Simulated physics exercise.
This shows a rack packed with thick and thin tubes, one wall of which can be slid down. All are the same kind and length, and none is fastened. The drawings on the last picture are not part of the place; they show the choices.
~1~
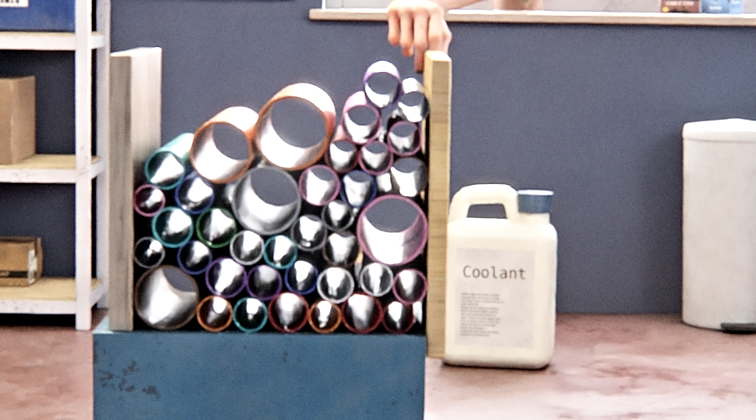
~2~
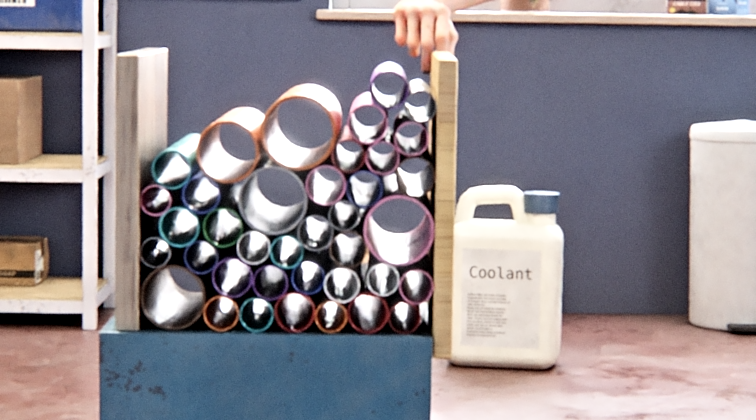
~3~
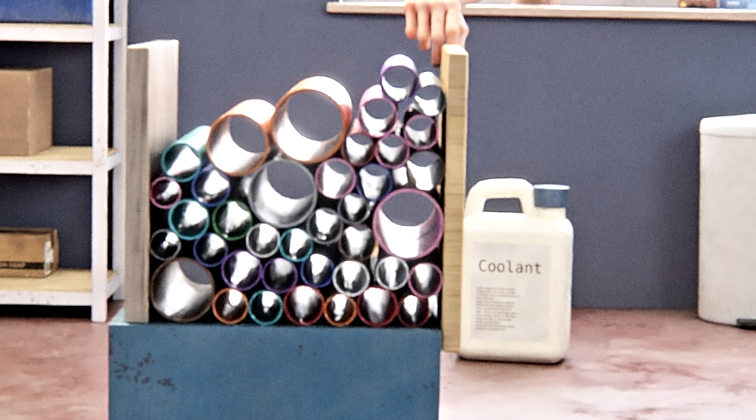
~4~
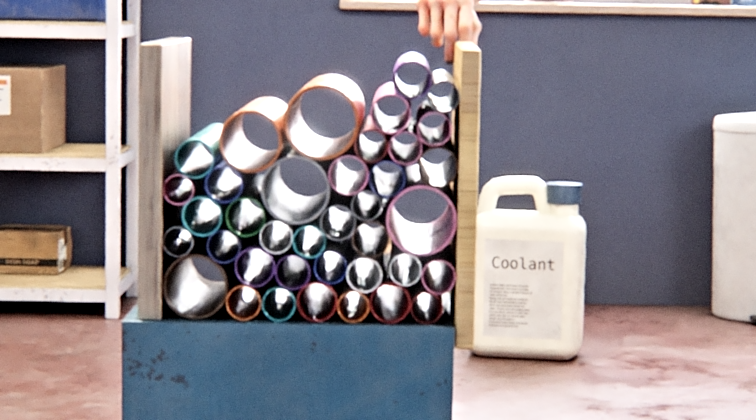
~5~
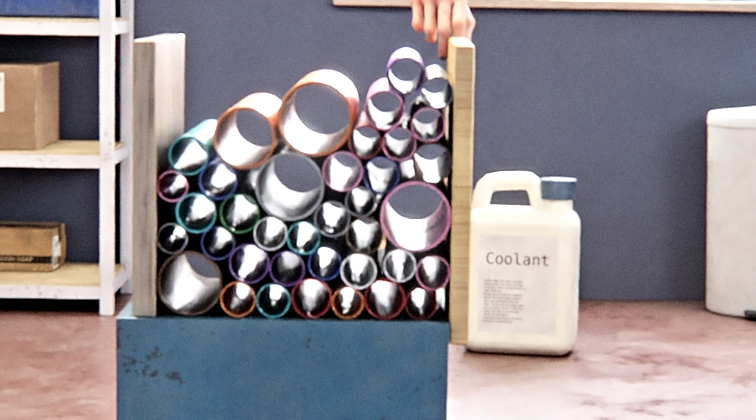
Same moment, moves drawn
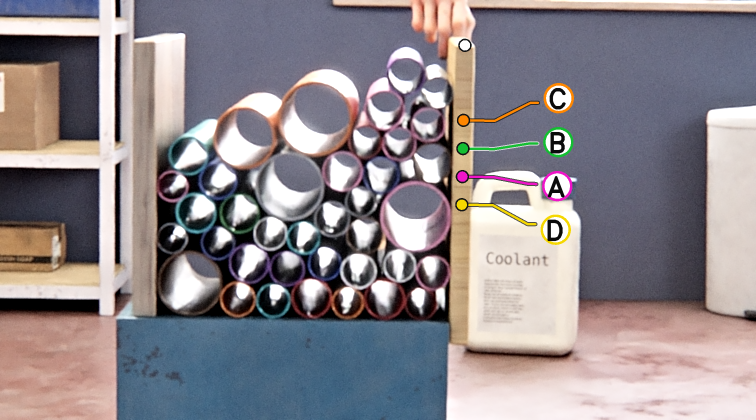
At the start, thick and thin tubes are stacked between two upright boards on a blue base, with a hand on top of the right board and a coolant jug beside it. The view shifts slightly, then drifts back a little, while the tubes, boards and hand stay in place relative to one another.
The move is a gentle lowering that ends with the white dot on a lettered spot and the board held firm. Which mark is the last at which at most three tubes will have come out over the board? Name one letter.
A is the limit.
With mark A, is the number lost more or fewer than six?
It loses fewer than six.
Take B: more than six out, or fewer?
It loses fewer than six.
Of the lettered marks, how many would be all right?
The number is three.
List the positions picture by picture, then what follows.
An orange tube (221, 151); a grey tube (414, 106); side board (434, 194), in the first picture.
Side board (440, 194); a brown tube (173, 297), in the second picture.
A red tube (377, 306); a blue tube (318, 270), in the third picture.
A turquoise tube (310, 242); a grey tube (296, 190), in the fourth picture.
A turquoise tube (197, 213); an orange tube (245, 137); a grey tube (438, 92), in the fifth picture.
On the copy, A at (462, 177); B at (463, 149); C at (463, 121); D at (462, 205); the white dot at (465, 45).
On A. First, top of the board (454, 121).
Then, top of the board (453, 176).
Finally, top of the board (453, 176), three out over the board.
By contrast, B one out over the board; C one out over the board; D more than three out over the board.
